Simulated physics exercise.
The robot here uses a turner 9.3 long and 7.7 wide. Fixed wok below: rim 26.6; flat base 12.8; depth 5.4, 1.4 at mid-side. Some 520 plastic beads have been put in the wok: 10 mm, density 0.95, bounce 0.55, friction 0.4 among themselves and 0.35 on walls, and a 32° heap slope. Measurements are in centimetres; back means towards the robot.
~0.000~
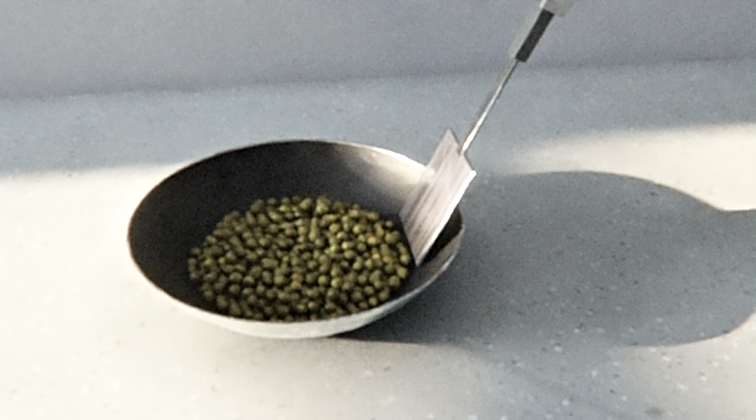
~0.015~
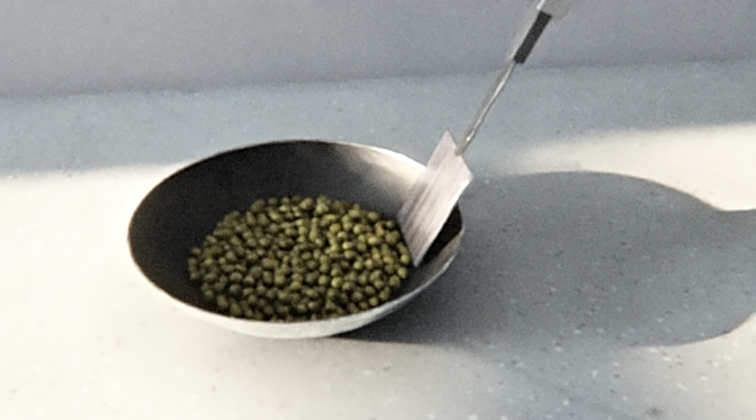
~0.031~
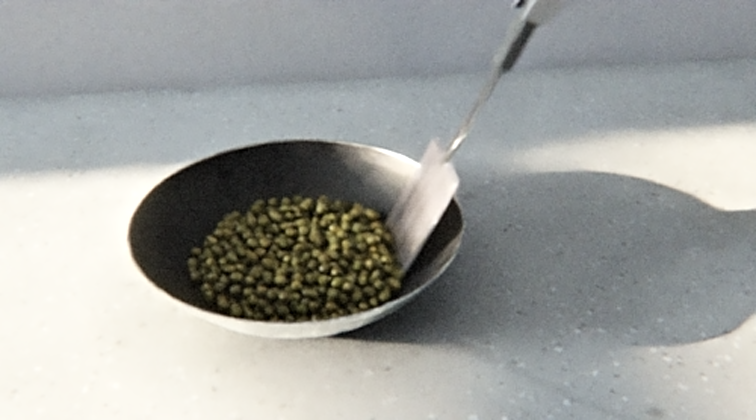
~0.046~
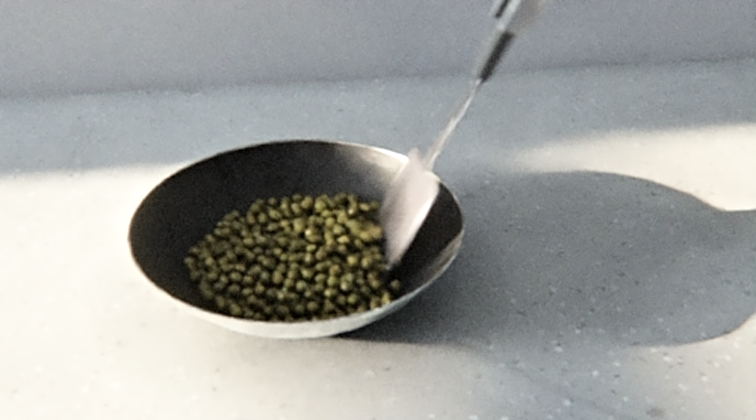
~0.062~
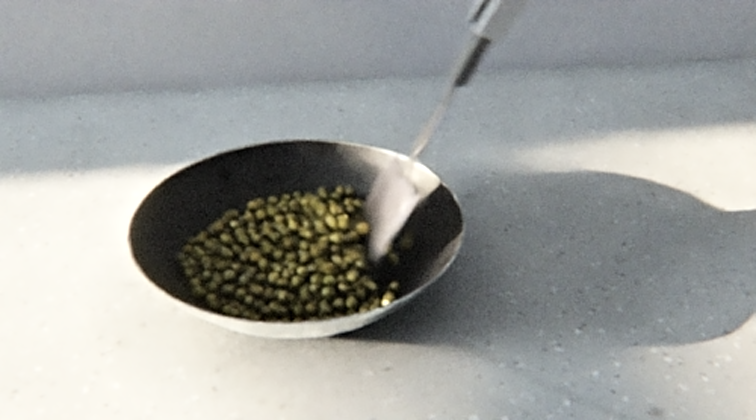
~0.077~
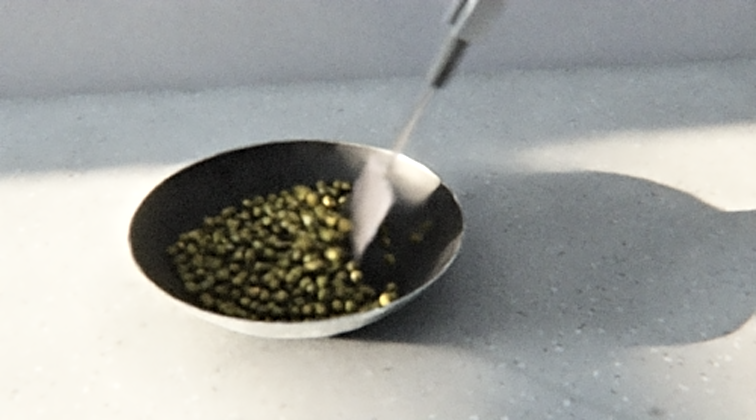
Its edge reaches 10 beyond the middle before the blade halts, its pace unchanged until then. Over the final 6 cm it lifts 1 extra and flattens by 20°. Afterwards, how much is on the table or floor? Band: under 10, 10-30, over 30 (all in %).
Over 30 %.
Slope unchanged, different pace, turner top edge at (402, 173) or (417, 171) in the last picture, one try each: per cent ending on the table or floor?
Estimates: Near 35 %, near 20 %.
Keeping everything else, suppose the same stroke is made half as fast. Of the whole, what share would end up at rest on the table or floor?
15 per cent, roughly.
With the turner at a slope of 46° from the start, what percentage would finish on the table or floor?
Around 35 in a hundred.
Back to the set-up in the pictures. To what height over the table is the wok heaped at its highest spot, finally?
Height at rest: Roughly 3.5 cm.
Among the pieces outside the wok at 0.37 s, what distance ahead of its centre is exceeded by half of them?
It's close to 20 cm ahead of the centre.
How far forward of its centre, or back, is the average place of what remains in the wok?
Offset: About 2.5 cm, ahead.
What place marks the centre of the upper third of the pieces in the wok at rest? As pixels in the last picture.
Somewhere near (246, 257) in the last picture.
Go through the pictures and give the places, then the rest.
The first picture shows turner top edge at (462, 149), sloping 64°; upper third of the load around (304, 253), from x 190 to 405, top at y 200; 525 in the wok.
The second picture shows turner top edge at (460, 151), sloping 64°; upper third of the load around (305, 253), from x 190 to 405, top at y 200.
The third picture shows turner top edge at (447, 159), sloping 64°; upper third of the load around (311, 252), from x 190 to 400, top at y 200.
The fourth picture shows turner top edge at (426, 168), sloping 64°; upper third of the load around (316, 246), from x 190 to 400, top at y 200.
The fifth picture shows turner top edge at (405, 172), sloping 64°; upper third of the load around (316, 245), from x 180 to 410, top at y 190.
The sixth picture shows turner top edge at (384, 175), sloping 64°; upper third of the load around (304, 244), from x 170 to 425, top at y 185; 525 in the wok.
After 0.11 s, sloping 64°, highest piece 7 above the table; 524 in the wok, 1 on the blade or in flight.
After 0.15 s, sloping 58°, highest piece 8 above the table; 524 in the wok, 1 on the blade or in flight.
After 0.37 s, sloping 44°, highest piece 11 above the table; 330 in the wok, 83 on the table or floor, 112 on the blade or in flight.
After 1.42 s, sloping 44°, highest piece 3 above the table; 330 in the wok, 195 on the table or floor.
At rest, 330 in the wok, 195 on the table or floor. That is 37 % on the table or floor.
